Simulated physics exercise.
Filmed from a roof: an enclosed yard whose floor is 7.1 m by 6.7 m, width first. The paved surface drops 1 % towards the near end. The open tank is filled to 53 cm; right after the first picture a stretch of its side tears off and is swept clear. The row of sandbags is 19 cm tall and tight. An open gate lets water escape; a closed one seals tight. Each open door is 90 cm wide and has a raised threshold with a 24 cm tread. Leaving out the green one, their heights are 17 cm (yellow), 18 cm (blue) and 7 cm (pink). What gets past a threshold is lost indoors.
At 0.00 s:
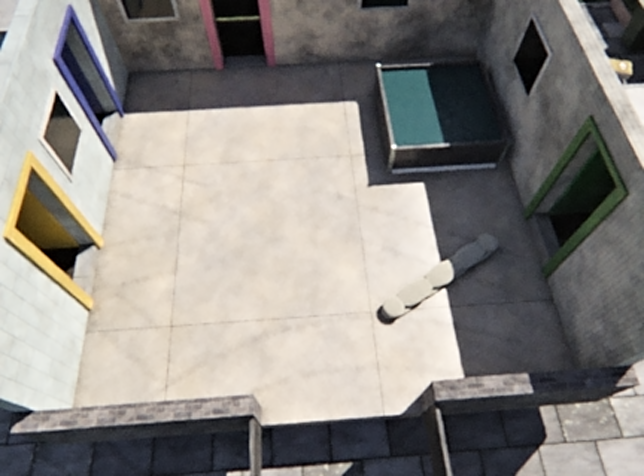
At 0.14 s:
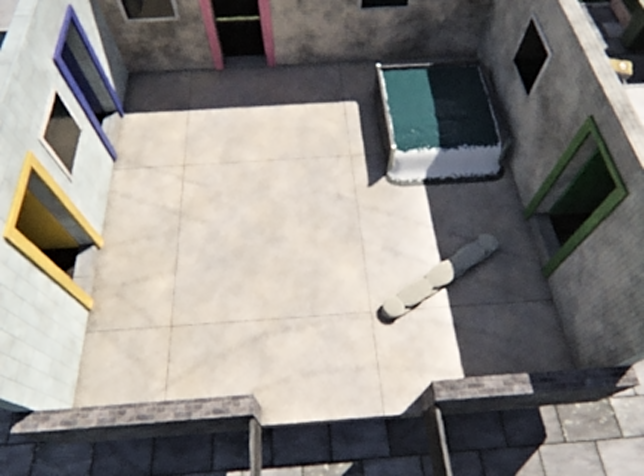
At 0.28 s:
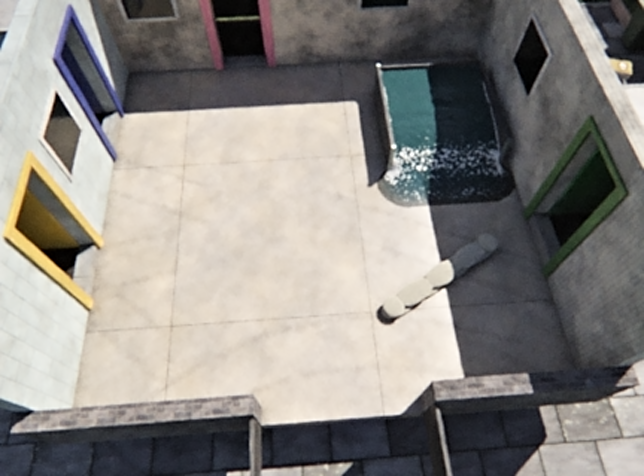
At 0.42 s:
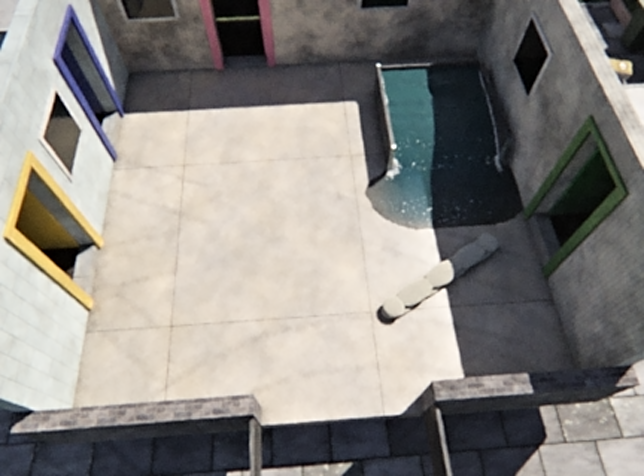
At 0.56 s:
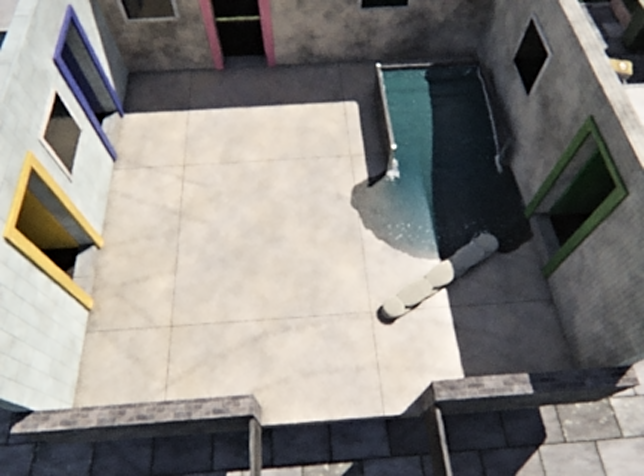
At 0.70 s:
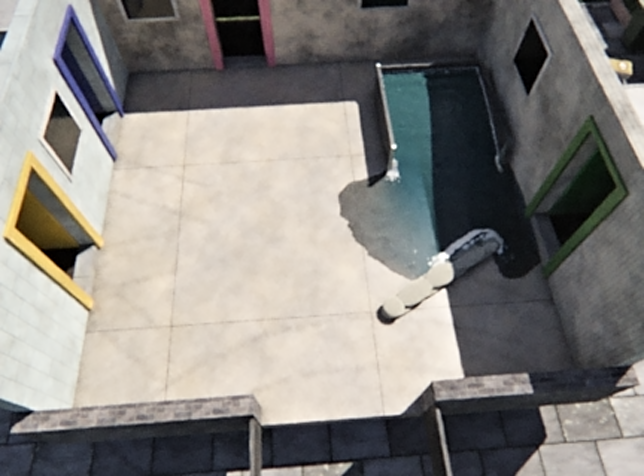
The video shows an enclosed yard where the near side of an open water tank gives way and water pours out, spreading across the paved floor toward the viewer, around a pale log-like object and to the green door.
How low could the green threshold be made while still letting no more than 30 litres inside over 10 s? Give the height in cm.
Some 13.5 cm above the ground.
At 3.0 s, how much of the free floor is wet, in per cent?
Some 40 per cent of it.
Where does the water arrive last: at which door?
The pink one.
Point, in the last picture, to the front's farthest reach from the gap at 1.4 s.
Around (576, 382).
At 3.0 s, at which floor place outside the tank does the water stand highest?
Near (551, 384).
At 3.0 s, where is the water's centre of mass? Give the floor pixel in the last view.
Around (421, 249).
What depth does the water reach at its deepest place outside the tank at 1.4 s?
Up to some 34 cm.
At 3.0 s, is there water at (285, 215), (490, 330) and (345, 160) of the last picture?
In turn: Dry, flooded, still dry.
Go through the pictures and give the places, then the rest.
In the first picture, still water, 53 cm deep, in the open tank at (439, 105); the green door at (563, 211) is dry.
In the second picture, the gap is at (446, 159), the front 0.3 m out at (396, 182); the back of the open tank holds 53 cm.
In the third picture, water pours out at (445, 160) and has run 0.7 m, to (403, 202); about 10 cm deep outside, 53 cm at the back.
In the fourth picture, water pours out at (445, 161) and has run 1.2 m, to (421, 225); about 8 cm deep outside, 53 cm at the back.
In the fifth picture, water pours out at (445, 161) and has run 1.7 m, to (427, 254); about 7 cm deep outside, 48 cm at the back.
In the sixth picture, the front is at (417, 279), 2.1 m from the gap at (445, 161); 4.9 m2 of floor is wet, 44 cm left at the back; water is at the green door at (563, 211).
After 1.4 s water covers 20 % of the floor, deepest (34 cm) near (476, 241); 16 cm at the green door, 0 litres in over its 24 cm threshold.
After 3.0 s water covers 40 % of the floor, deepest (26 cm) near (551, 384); 17 cm at the green door, 2 litres in over its 24 cm threshold.
After 10.0 s water covers 80 % of the floor, deepest (8 cm) near (71, 421); 3 cm at the green door, 2 litres in over its 24 cm threshold.
At the green door as built, the water arrived by 0.7 s and peaked near 22 cm at 2.0 s.
Run again over the same 10 s with other heights there, 37 litres in over 12.5 cm, 24 litres over 14.5 cm. The limit of 30 litres is kept from about 13.5 cm up.
